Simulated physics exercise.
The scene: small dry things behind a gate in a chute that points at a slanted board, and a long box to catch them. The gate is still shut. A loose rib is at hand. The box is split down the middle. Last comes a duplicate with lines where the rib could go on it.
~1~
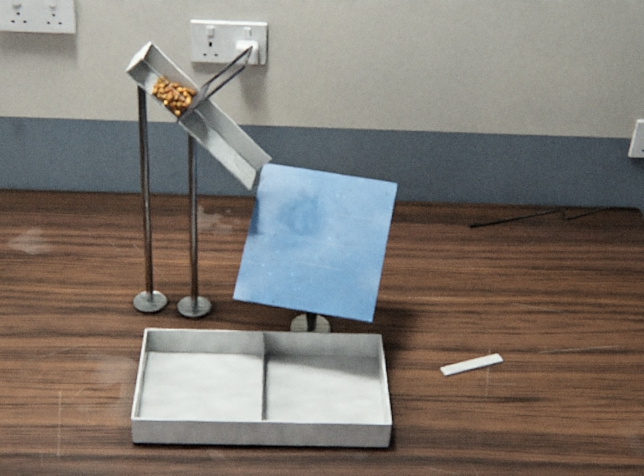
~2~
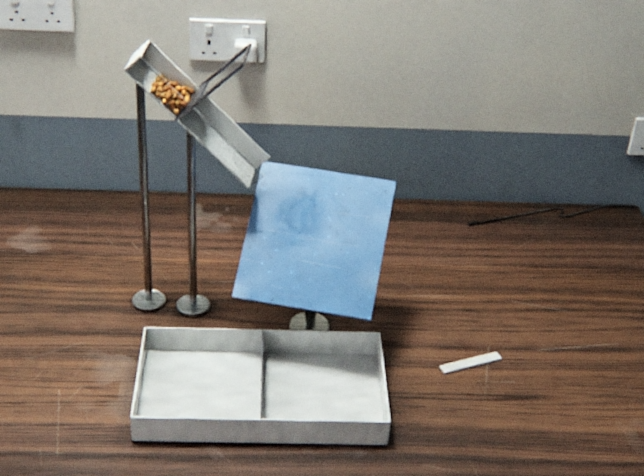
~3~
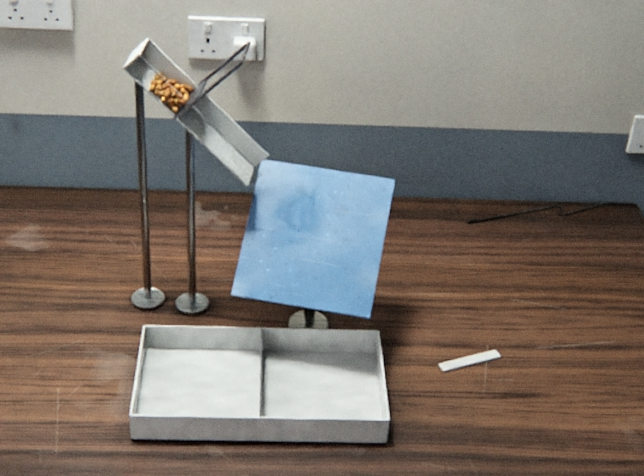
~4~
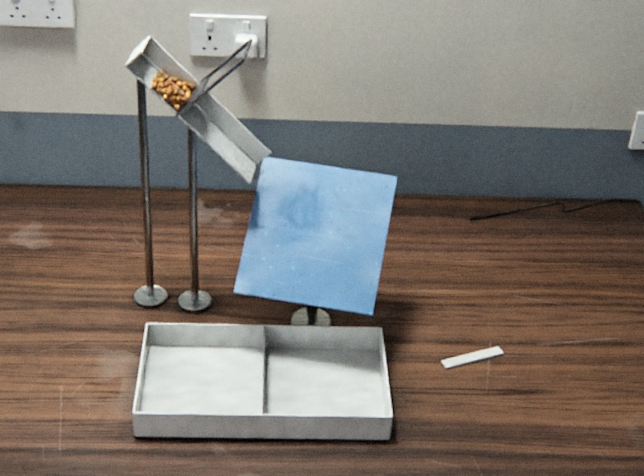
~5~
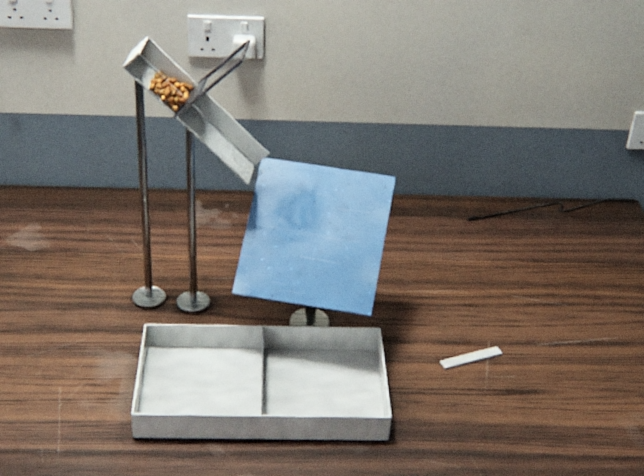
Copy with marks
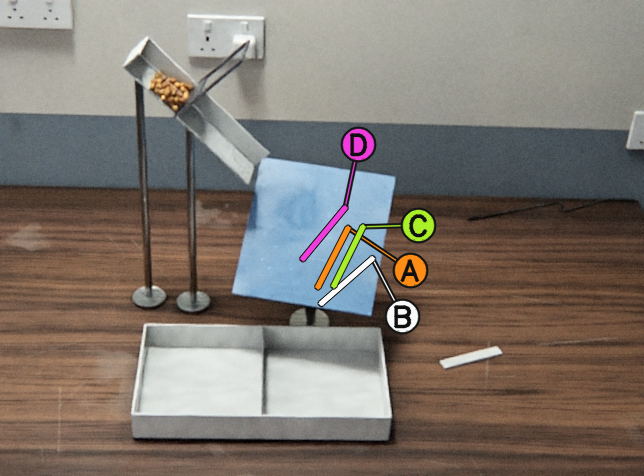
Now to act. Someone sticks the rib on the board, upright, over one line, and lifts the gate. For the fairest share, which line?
It is D.
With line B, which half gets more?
More lands on the right.
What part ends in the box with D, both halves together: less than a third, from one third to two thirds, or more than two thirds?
Line D gives more than two thirds.
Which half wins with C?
The right half.
On the marked copy, line A from (348, 228) to (317, 286); line B from (372, 258) to (321, 303); line C from (362, 226) to (333, 285); line D from (345, 207) to (302, 258).
If A is chosen, of what is caught, a small part in the left half, most in the right.
If B is chosen, of what is caught, a small part in the left half, most in the right.
If C is chosen, of what is caught, a small part in the left half, nearly all in the right.
If D is chosen, of what is caught, about half in the left half, about half in the right.
